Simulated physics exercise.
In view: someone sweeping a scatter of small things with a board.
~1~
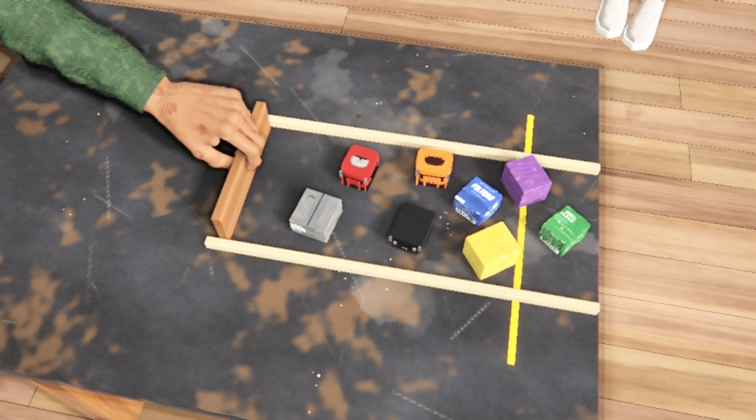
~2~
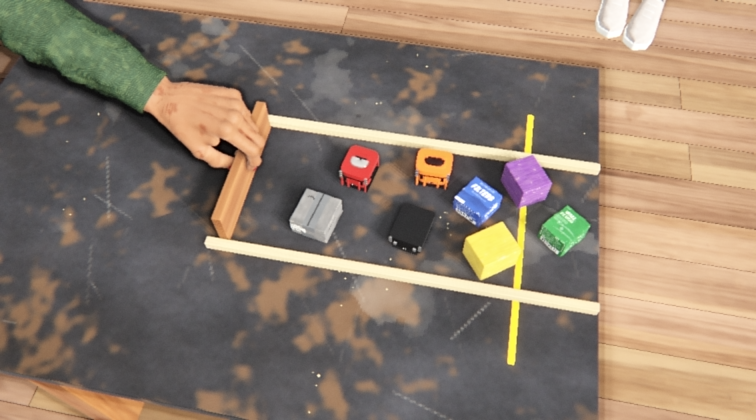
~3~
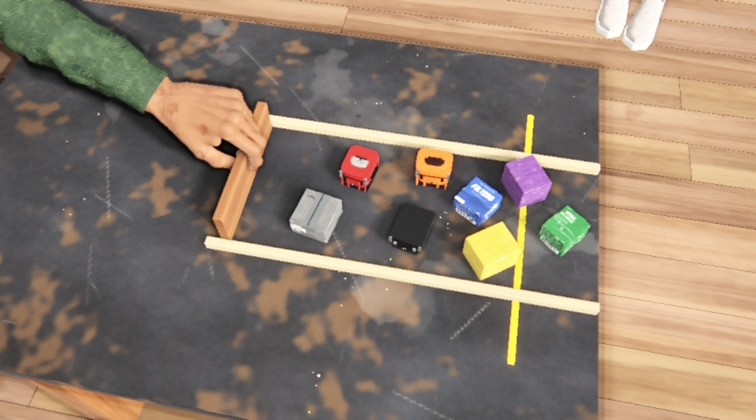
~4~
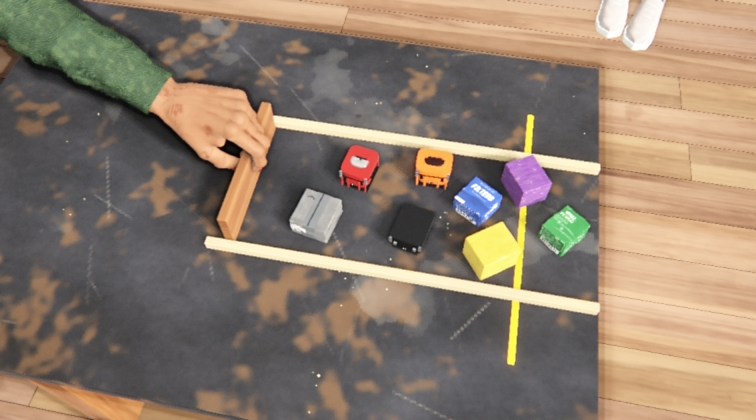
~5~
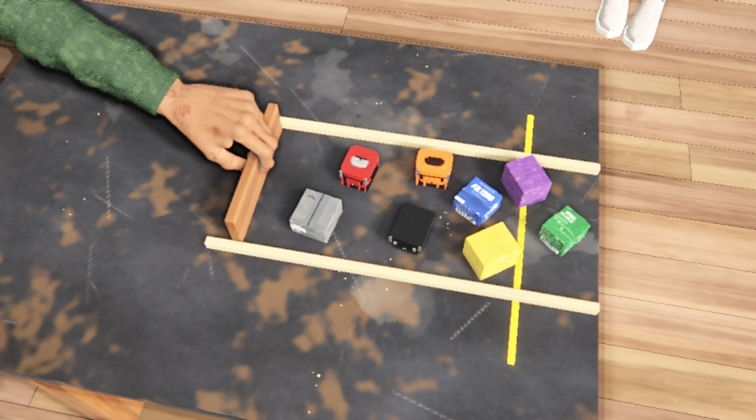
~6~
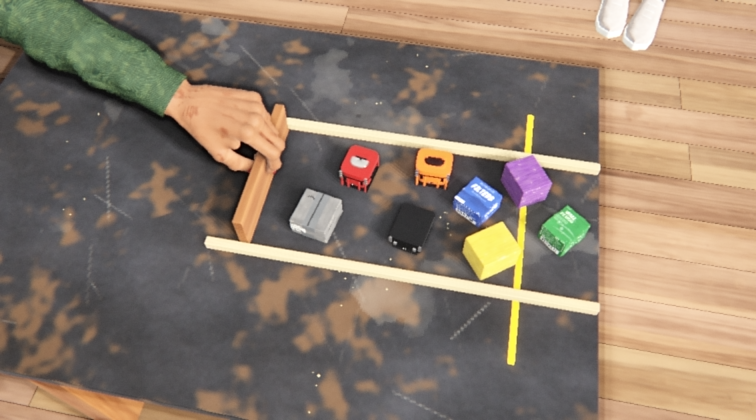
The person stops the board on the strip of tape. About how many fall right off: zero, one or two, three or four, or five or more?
The number that fall off is three or four.
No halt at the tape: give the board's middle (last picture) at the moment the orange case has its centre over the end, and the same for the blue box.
At (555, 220) for the orange case; at (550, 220) for the blue box.
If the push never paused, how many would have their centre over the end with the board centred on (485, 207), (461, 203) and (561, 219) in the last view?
It would be 0, 0 and 6.
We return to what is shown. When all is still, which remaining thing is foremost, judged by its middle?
The black case.
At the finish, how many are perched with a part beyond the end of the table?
It comes to 0.
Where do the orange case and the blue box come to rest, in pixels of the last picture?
About (574, 181), and the other about (572, 219).
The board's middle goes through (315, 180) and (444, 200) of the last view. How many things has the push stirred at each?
By then 1, and 7.
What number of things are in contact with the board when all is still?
2 of them.
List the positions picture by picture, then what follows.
Green box (564, 231); purple block (526, 182); yellow block (491, 251); board (244, 169); tape (522, 225), in the first frame.
Purple block (526, 182); grey box (317, 215), in the second frame.
Yellow block (491, 251); blue box (477, 202), in the third frame.
Green box (564, 231); orange case (434, 168), in the fourth frame.
Purple block (526, 182); red case (360, 169), in the fifth frame.
Green box (564, 231); purple block (526, 182); yellow block (491, 251); board (263, 172); tape (522, 225), in the sixth frame.
A little later, none off yet; green box at rest near (564, 231); purple block at rest near (526, 182); yellow block at rest near (491, 251).
When it is over, the number that fall off is three or four; down, yellow block, purple block and green box.
